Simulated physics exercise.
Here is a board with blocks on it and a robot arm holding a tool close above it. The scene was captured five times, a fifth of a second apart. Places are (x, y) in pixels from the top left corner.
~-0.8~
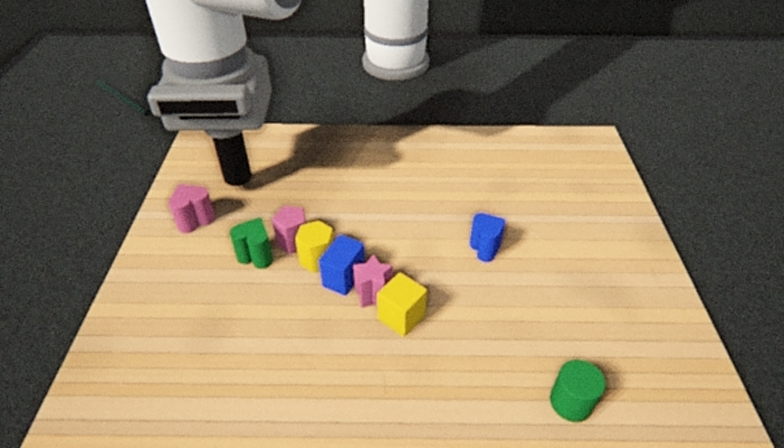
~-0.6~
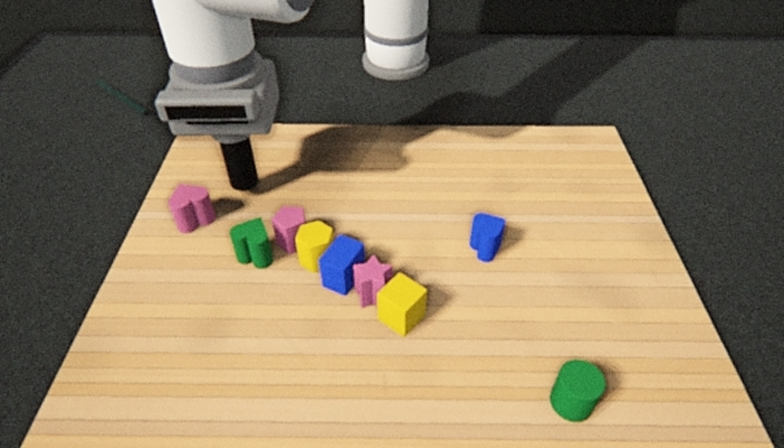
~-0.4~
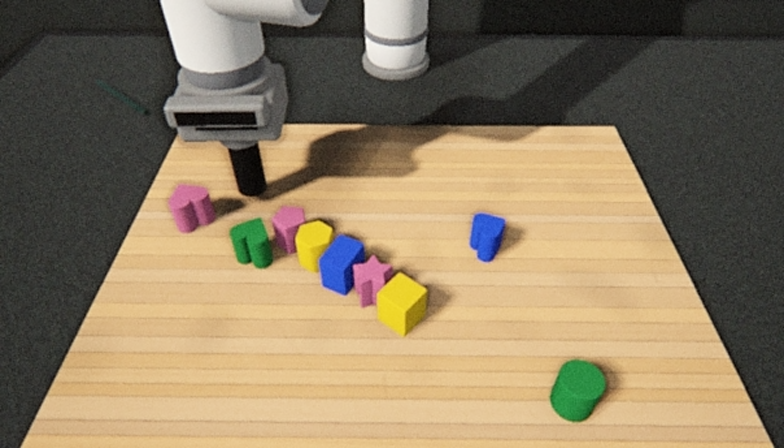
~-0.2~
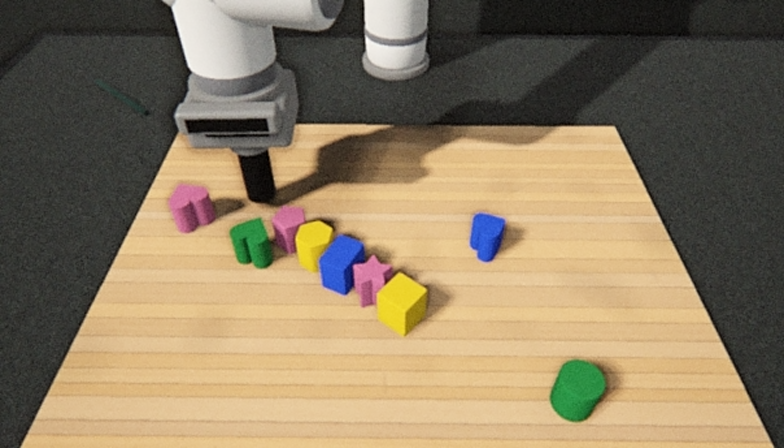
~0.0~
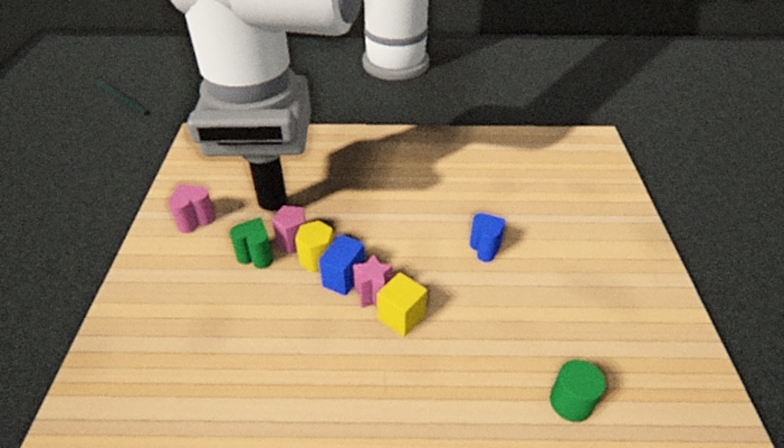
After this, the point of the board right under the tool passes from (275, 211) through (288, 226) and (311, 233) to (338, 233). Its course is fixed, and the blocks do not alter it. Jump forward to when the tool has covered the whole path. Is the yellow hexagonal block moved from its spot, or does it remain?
That block moves.
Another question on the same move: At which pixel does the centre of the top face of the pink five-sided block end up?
Most likely (298, 229).
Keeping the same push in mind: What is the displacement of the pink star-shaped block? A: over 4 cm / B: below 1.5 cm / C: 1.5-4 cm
B (below 1.5 cm)
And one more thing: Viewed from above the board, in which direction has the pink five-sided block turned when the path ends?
The twist is clockwise.
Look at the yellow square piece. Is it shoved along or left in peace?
It stays.
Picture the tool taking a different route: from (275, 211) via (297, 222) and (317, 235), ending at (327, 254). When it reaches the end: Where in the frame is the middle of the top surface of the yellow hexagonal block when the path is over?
I expect it at (309, 252).
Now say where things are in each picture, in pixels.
In the first picture, tool's lower end at (238, 179); pink five-sided block at (290, 216); yellow hexagonal block at (314, 233); blue oblong at (342, 252); pink star-shaped block at (373, 270); yellow square piece at (402, 291).
In the second picture, tool at (245, 183); blocks still.
In the third picture, tool at (253, 189); blocks still.
In the fourth picture, tool at (262, 195); blocks still.
In the fifth picture, tool at (273, 203); pink five-sided block at (290, 216); yellow hexagonal block at (314, 233); blue oblong at (342, 252); pink star-shaped block at (373, 270); yellow square piece at (402, 291).
What follows on the original path. Halfway along, tool at (298, 222); pink five-sided block at (295, 228), turned 35° clockwise; yellow hexagonal block at (318, 244), turned 35° anticlockwise; blue oblong at (347, 254).
At the end, tool at (337, 224); pink five-sided block at (298, 229), turned 70° clockwise; yellow hexagonal block at (316, 248), turned 40° anticlockwise; blue oblong at (347, 255); pink star-shaped block at (376, 271); yellow square piece still.
